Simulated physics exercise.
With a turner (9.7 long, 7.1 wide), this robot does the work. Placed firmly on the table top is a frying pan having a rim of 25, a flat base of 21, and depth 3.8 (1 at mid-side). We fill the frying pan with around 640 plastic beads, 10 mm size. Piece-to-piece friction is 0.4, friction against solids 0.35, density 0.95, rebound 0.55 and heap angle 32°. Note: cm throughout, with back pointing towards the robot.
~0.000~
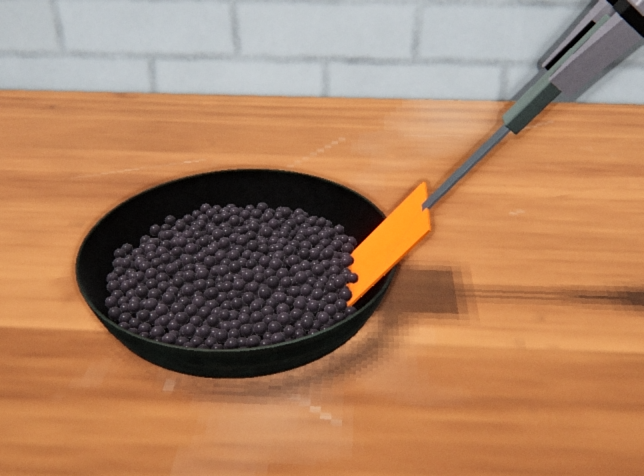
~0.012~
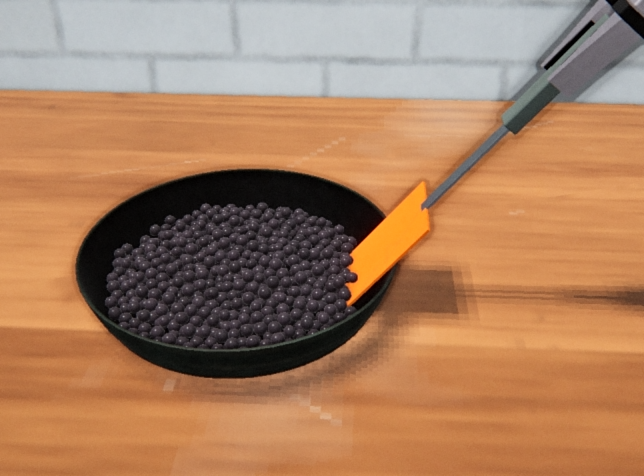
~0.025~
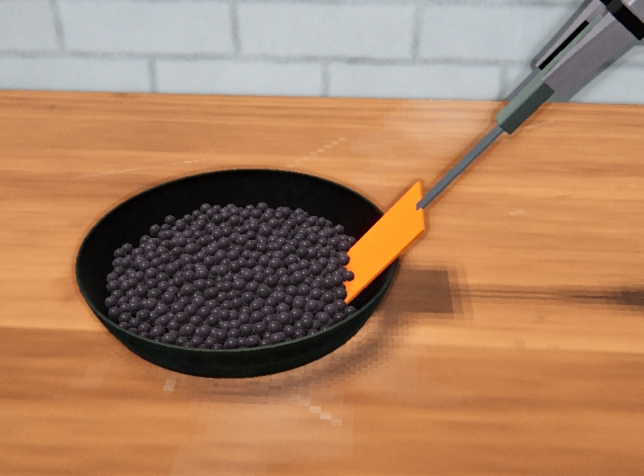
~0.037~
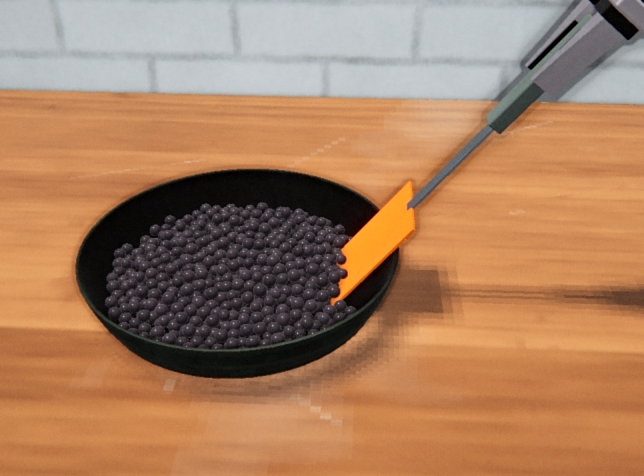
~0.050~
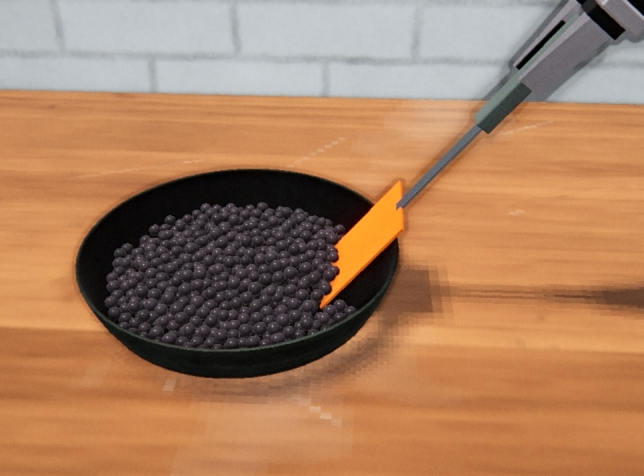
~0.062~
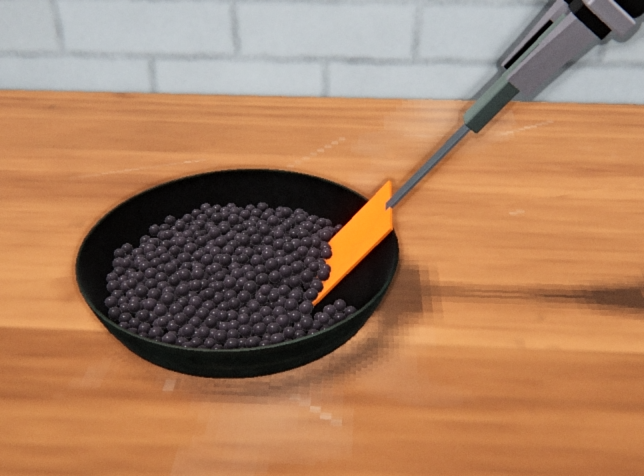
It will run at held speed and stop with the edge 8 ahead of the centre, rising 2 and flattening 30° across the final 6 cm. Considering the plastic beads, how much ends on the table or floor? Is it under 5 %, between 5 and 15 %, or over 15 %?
It is under 5 %.
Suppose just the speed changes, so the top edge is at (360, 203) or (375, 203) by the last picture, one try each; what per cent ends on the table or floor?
Near 10 per cent in the first try and near 5 per cent in the second.
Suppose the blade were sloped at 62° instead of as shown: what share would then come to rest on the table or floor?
Near 0 %.
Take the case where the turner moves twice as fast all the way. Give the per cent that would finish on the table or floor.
About 10 per cent.
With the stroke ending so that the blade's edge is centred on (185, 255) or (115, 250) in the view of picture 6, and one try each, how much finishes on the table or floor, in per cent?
First try about 0 percent, second about 10 percent.
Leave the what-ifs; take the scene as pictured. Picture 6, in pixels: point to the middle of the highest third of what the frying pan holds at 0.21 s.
(184, 252).
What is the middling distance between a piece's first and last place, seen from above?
The value is roughly 3 cm.
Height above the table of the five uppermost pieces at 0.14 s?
About 5 cm.
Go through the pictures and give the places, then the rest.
The turner top edge at (427, 205), sloping 52°; upper third of the load around (247, 266), from x 110 to 355, top at y 210; 639 in the frying pan, in the first frame.
The turner top edge at (426, 205), sloping 52°; upper third of the load around (248, 265), from x 110 to 355, top at y 210, in the second frame.
The turner top edge at (422, 205), sloping 52°; upper third of the load around (251, 265), from x 110 to 350, top at y 210, in the third frame.
The turner top edge at (412, 204), sloping 52°; upper third of the load around (256, 264), from x 110 to 350, top at y 210, in the fourth frame.
The turner top edge at (402, 204), sloping 52°; upper third of the load around (254, 262), from x 110 to 350, top at y 210, in the fifth frame.
The turner top edge at (391, 204), sloping 52°; upper third of the load around (252, 263), from x 110 to 350, top at y 210; 639 in the frying pan, in the sixth frame.
After 0.14 s, sloping 52°, highest piece 5 above the table; 639 in the frying pan.
After 0.21 s, sloping 41°, highest piece 5 above the table; 639 in the frying pan.
After 0.45 s, sloping 22°, highest piece 5 above the table; 628 in the frying pan, 9 on the table or floor, 2 on the blade or in flight.
After 1.50 s, sloping 22°, highest piece 5 above the table; 627 in the frying pan, 12 on the table or floor.
In the end, 627 in the frying pan, 12 on the table or floor. That is 2 % on the table or floor.
